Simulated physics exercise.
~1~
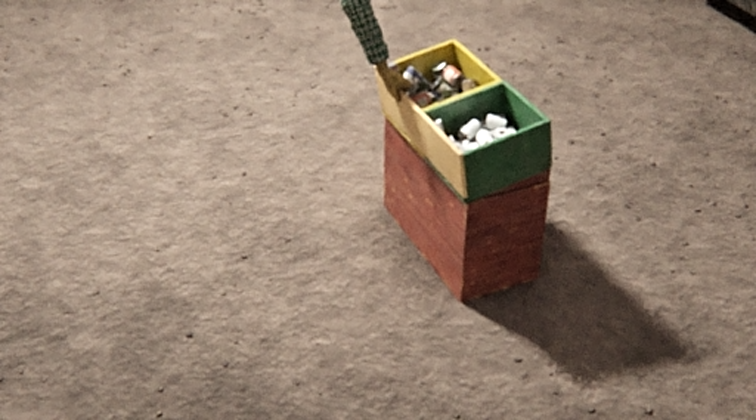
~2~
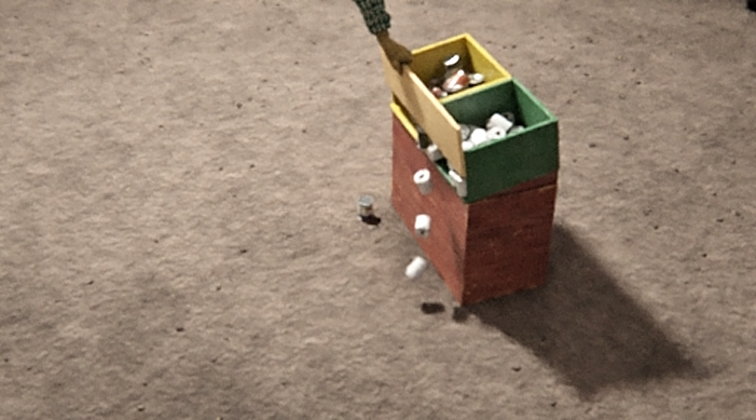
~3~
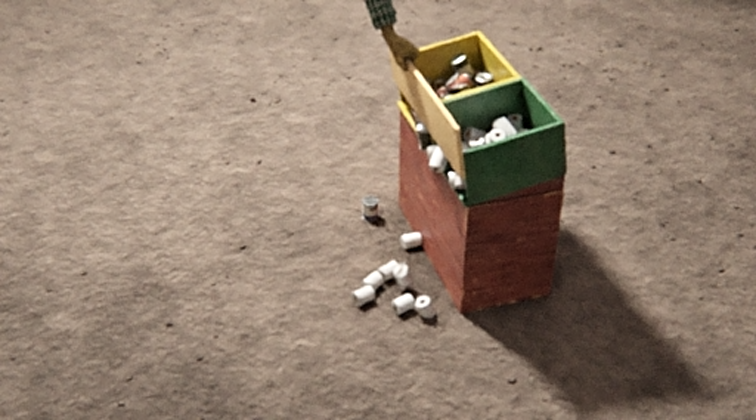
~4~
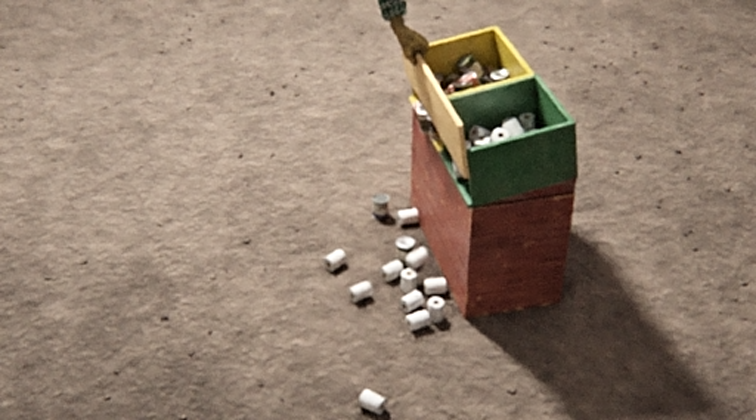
A hand in a patterned sleeve drew up the wooden gate on a green and yellow box atop a red block, and white rolls tumbled out with a small tin, scattering on the ground at left while many others stayed inside.
